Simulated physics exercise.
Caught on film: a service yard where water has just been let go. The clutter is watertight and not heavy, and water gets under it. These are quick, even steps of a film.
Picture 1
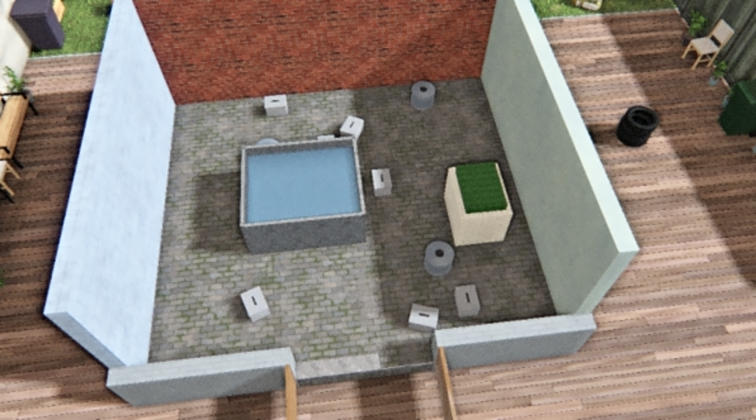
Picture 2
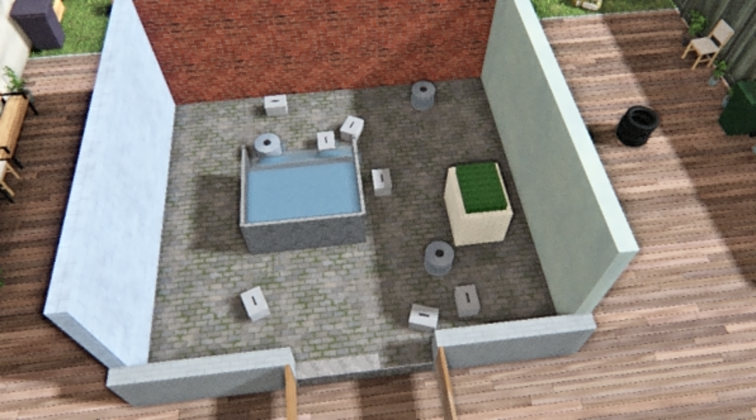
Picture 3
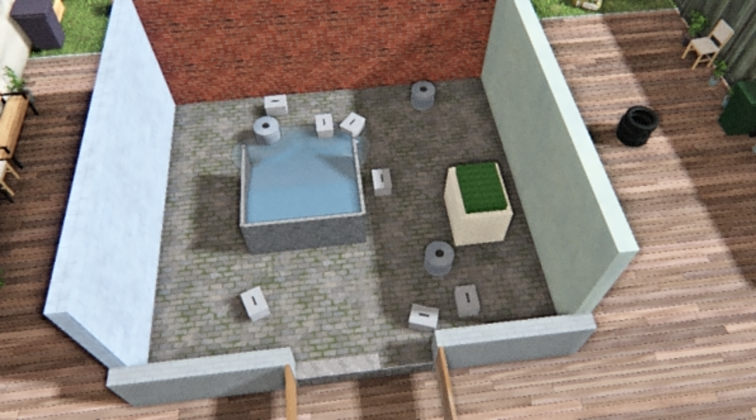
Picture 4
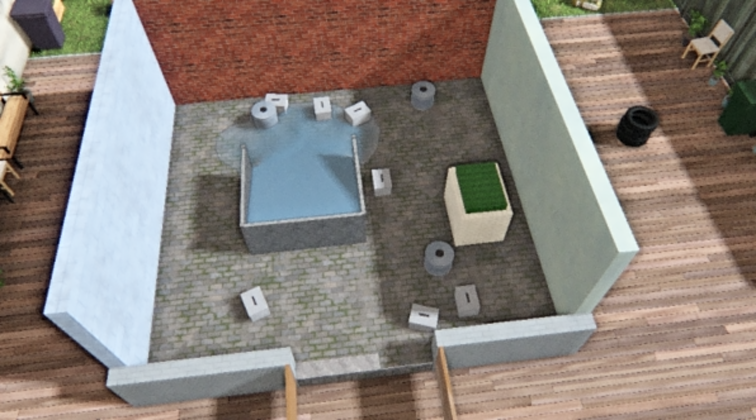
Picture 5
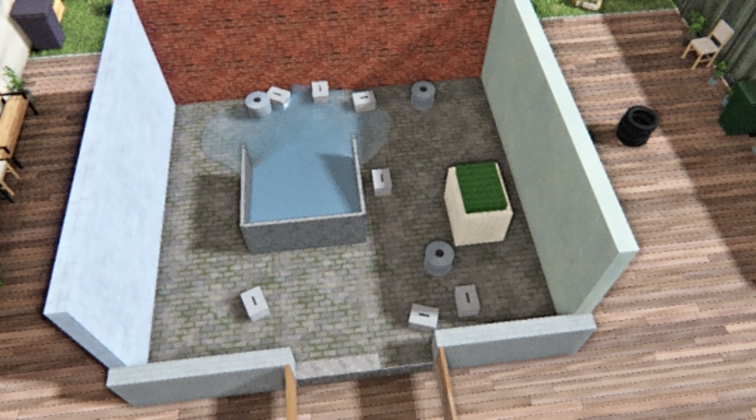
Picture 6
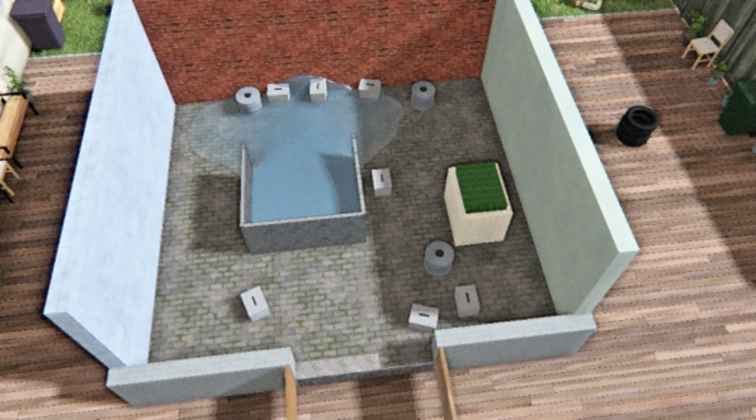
Water pours from the back of a raised square pool in a walled, paved yard, pushing a grey round tub and small pale boxes away behind it. The water fans out across the paving toward the brick wall, carrying them back until they sit spread along its base, while objects nearer the front stay still.
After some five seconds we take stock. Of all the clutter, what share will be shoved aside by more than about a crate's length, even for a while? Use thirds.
It is one to two thirds.
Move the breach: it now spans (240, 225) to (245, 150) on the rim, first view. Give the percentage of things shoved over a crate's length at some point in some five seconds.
I make it 70 per cent.
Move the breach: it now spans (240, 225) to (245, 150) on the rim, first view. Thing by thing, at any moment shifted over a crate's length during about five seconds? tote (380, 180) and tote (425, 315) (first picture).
As listed: No, yes.
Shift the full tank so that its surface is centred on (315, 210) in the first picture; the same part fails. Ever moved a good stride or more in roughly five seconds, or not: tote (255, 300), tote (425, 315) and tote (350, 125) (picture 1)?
In turn: Yes, under that, pushed that far.
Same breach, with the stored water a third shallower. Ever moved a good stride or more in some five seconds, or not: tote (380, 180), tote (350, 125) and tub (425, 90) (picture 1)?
One after the other: No, pushed that far, that far or more.
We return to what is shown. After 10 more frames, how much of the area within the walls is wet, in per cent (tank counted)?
Roughly 45 per cent.
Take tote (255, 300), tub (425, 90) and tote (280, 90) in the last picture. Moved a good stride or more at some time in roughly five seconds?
One after the other: Pushed that far, that far or more, that far or more.
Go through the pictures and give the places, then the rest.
In the first frame, a tub at (268, 148), on the bottom; a tote at (327, 144) rests on the ground; 0 of 10 have shifted.
In the second frame, a tub at (267, 143) rests on the ground, close to its start; a tote at (326, 140), on the bottom, close to its start; 2 of 10 have shifted.
In the third frame, a tub at (266, 126) rests on the ground, a stride from its start; a tote at (324, 122) rests on the ground, a stride from its start; 3 of 10 have shifted.
In the fourth frame, a tub at (264, 110), on the bottom, a stride from its start; a tote at (322, 105), on the bottom, a stride from its start; 3 of 10 have shifted.
In the fifth frame, a tub at (258, 100) rests on the ground, a stride from its start; a tote at (320, 89), on the bottom, a stride from its start; 4 of 10 have shifted.
In the sixth frame, a tub at (248, 95), on the bottom, a stride from its start; a tote at (318, 86) floats, a stride from its start; 4 of 10 have shifted.
A moment on, 3 of 10 are well off their spots; 4 afloat.
Next, 5 of 10 are well off their spots; 3 afloat.
Later, 5 of 10 are well off their spots; 4 afloat.
In the end, 6 of 10 are well off their spots, and 6 have been at some point; 5 afloat.
